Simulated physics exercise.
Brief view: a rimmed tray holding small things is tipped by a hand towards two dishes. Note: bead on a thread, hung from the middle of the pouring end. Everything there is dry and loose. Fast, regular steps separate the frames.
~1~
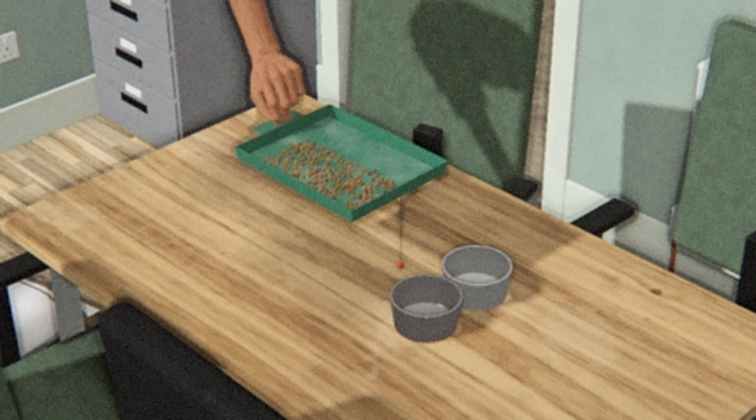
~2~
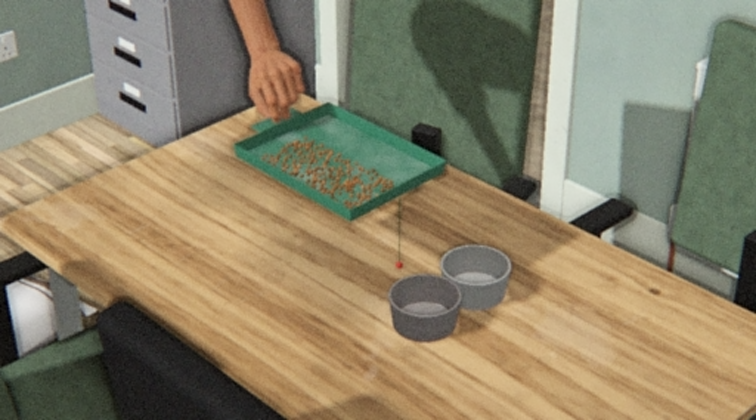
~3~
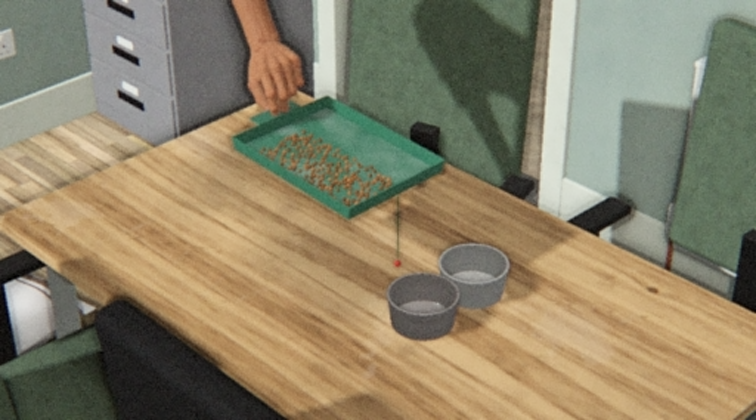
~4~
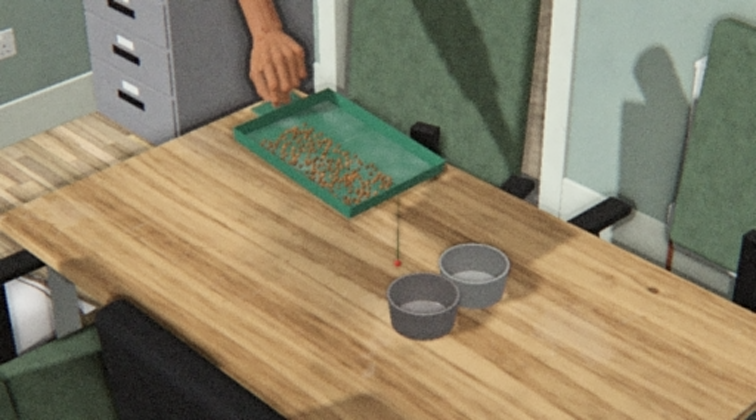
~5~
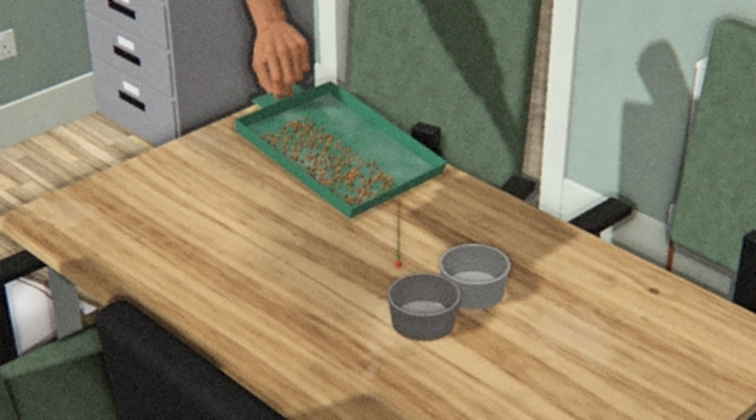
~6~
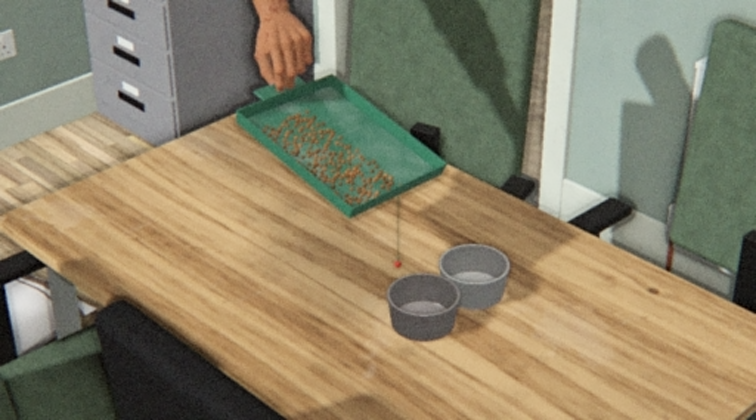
A hand reaches in at the upper left over a light wooden table in a room with green chairs and a grey drawer cabinet, seen from above at an angle. It holds a green rimmed tray of small brown and orange pieces, with a red bead hanging on a thread near two grey dishes. The hand slowly raises the tray's far end, tilting it slightly, while the dishes stay put.
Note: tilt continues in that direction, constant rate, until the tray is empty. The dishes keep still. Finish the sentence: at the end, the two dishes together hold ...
... more than half of the load.
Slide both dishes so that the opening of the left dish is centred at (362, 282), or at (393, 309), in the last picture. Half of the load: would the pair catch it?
The pair would catch the lesser share the first time and the greater share the second time.
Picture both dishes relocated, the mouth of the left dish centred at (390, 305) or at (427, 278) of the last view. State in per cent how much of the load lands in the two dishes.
Roughly 80 per cent, then roughly 80 per cent.
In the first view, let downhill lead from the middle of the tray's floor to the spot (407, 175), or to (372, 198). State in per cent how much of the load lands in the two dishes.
For the first it's near 20 %, for the second near 10 %.
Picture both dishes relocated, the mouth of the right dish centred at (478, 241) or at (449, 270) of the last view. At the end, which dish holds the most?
The first time it is the dish to the left, and the second time it is the dish to the right.
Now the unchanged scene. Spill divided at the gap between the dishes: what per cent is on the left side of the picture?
Close to 90 %.
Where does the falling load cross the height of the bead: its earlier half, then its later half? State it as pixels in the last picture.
(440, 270) for the early half, (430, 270) for the late half.
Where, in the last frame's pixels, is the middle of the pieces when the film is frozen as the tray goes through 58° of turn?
The load is centred near (390, 187).
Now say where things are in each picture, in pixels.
In the first picture, corners of the pouring end at (352, 209) and (445, 161), level; middle of the load at (325, 175), cereal balls; left dish at (452, 322); right dish at (502, 290); bead on its thread at (401, 266).
In the second picture, corners of the pouring end at (351, 209) and (443, 161), level; middle of the load at (324, 173).
In the third picture, corners of the pouring end at (349, 207) and (442, 160), tipped barely, lowest at the right corner; middle of the load at (322, 169).
In the fourth picture, corners of the pouring end at (350, 206) and (443, 161), tipped a little, lowest at the right corner; middle of the load at (323, 165).
In the fifth picture, corners of the pouring end at (352, 207) and (444, 162), tipped a little, lowest at the right corner; middle of the load at (324, 161).
In the sixth picture, corners of the pouring end at (352, 207) and (445, 163), tipped a little, lowest at the right corner; middle of the load at (331, 162); left dish at (449, 320); right dish at (499, 289).
Soon after the last picture, tray tipped steeply; nearly all on the tray; a stray few in the air.
A little later, tray tipped right over; nearly all on the tray; a stray few in the left dish; a stray few in the right dish; a stray few outside both.
Later still, tray tipped past a quarter turn; about half in the left dish; about a third in the right dish; about a quarter outside both.
At rest, tray tipped past a quarter turn; about half in the left dish; about a third in the right dish; about a quarter outside both.
